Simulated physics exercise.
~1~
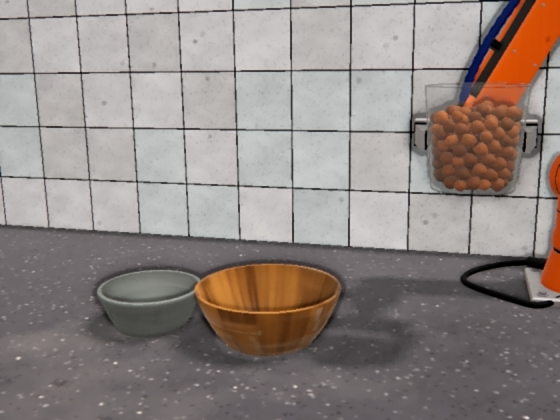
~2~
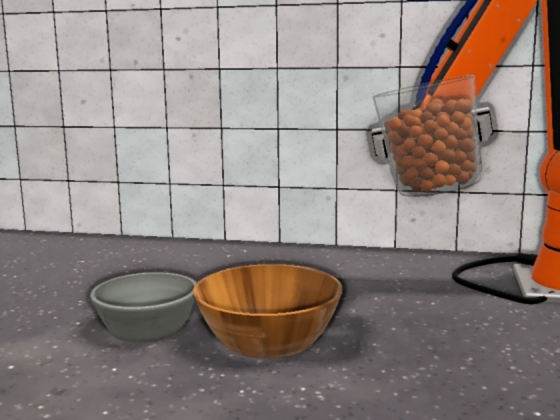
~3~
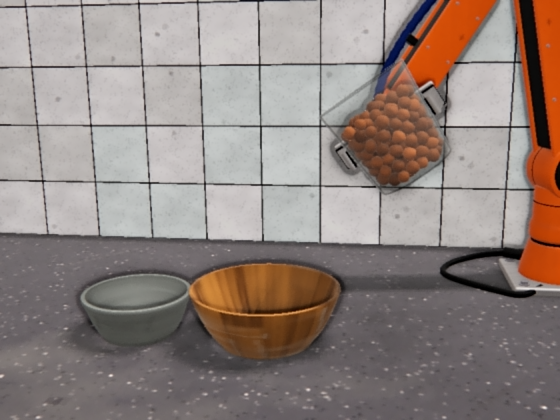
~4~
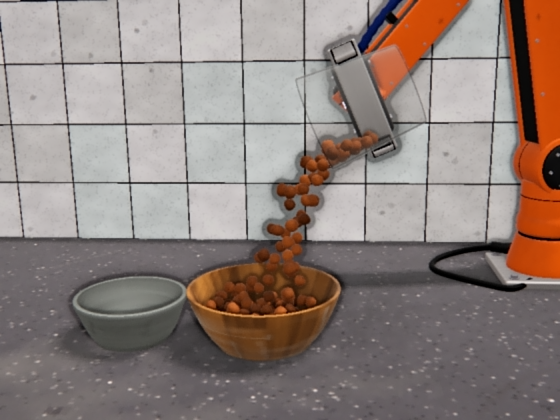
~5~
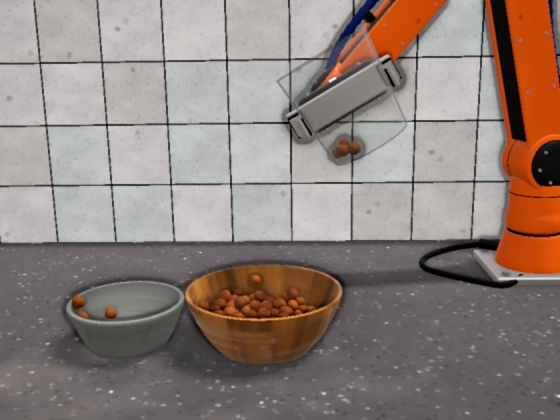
To begin with, an orange robot arm holds a clear container of round brown nuts upright, above and to the right of a wooden bowl and a smaller grey bowl on a speckled counter. The arm carries the container left and starts to lean it toward the bowls. It then tips it onto its side, and the nuts tumble down in a stream into the wooden bowl. By the end, the container is tilted farther over with only a few nuts left, most lie heaped in the wooden bowl, and a few strays appear at the grey one.
